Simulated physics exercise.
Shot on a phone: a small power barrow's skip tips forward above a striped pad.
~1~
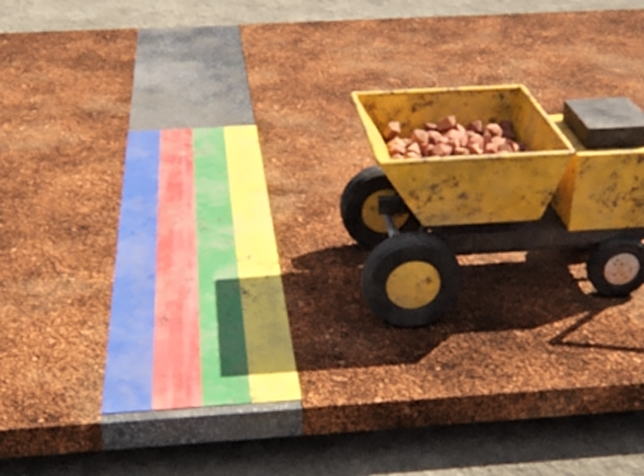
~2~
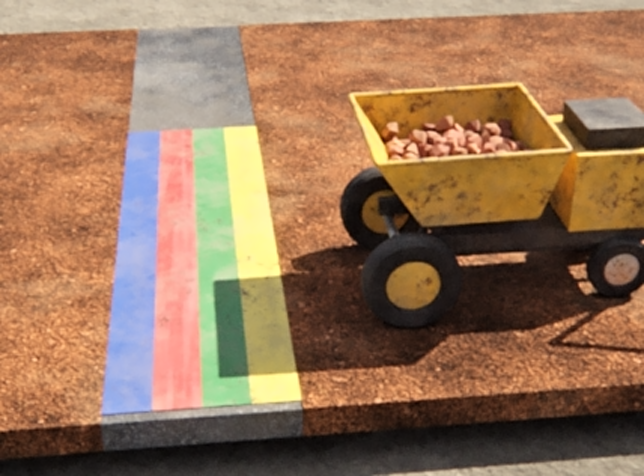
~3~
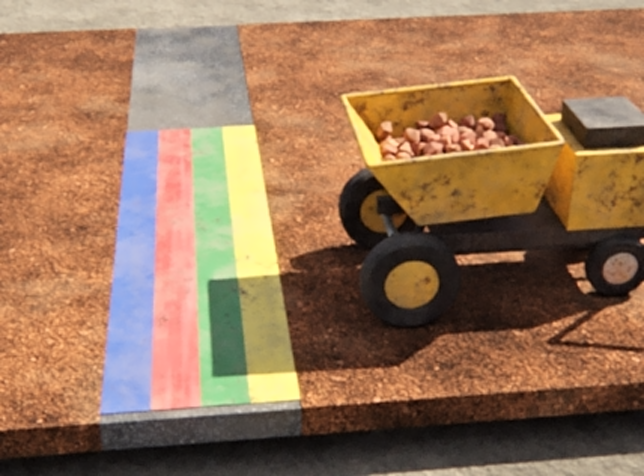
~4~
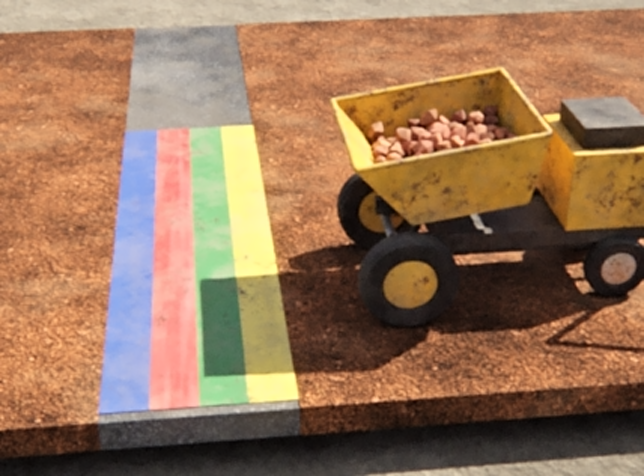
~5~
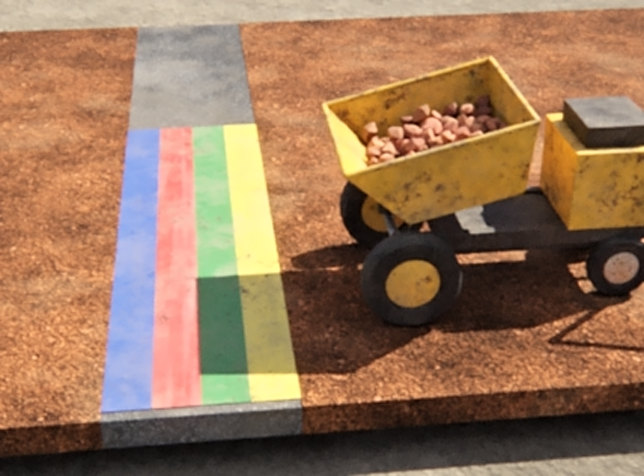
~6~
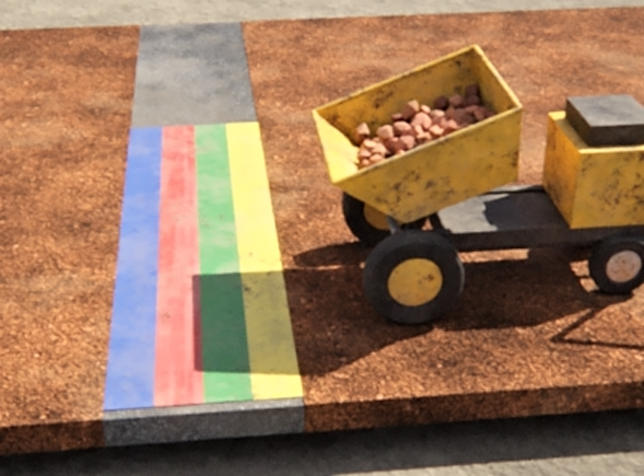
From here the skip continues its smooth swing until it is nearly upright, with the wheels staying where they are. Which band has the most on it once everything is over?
Green.
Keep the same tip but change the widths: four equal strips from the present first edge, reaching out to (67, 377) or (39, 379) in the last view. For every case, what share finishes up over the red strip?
The first case gives around 20 %, the second around 10 %.
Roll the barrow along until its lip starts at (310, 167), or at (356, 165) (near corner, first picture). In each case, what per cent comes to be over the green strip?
First try: Some 10 %; second try: 30 %.
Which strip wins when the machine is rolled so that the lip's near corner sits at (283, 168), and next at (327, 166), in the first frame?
To begin with that blue strip, and after that the strip in red.
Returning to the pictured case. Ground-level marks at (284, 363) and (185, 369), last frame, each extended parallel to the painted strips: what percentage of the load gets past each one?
Estimate, first then second: 80 %, 20 %.
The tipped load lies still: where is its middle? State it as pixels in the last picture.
I'd put the middle somewhere around (213, 288).
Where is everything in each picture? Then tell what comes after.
The first picture shows lip of the skip at (380, 163), level; top of the load at (454, 148), lumps of rubble; yellow strip at (271, 362); green strip at (224, 365); red strip at (177, 368); blue strip at (129, 371).
The second picture shows lip of the skip at (377, 165), tipped barely; top of the load at (458, 154).
The third picture shows lip of the skip at (369, 166), tipped barely; top of the load at (470, 153).
The fourth picture shows lip of the skip at (357, 171), tipped a little; top of the load at (474, 146).
The fifth picture shows lip of the skip at (347, 176), tipped a little; top of the load at (479, 133).
The sixth picture shows lip of the skip at (334, 184), tipped clearly; top of the load at (478, 129); yellow strip at (273, 358); green strip at (226, 362); red strip at (179, 365); blue strip at (131, 368).
Soon, skip tipped steeply; all in the skip.
A while on, skip tipped right over; most in the skip; a small part over the yellow strip; about a quarter over the green strip; a stray few over the red strip.
Towards the end, skip tipped right over; about a quarter in the skip; about a quarter over the yellow strip; about a third over the green strip; about a quarter over the red strip; a small part over the blue strip; a stray few off the paint.
Finally, skip tipped right over; a small part in the skip; about a quarter over the yellow strip; about a third over the green strip; about a quarter over the red strip; a small part over the blue strip; a stray few off the paint.
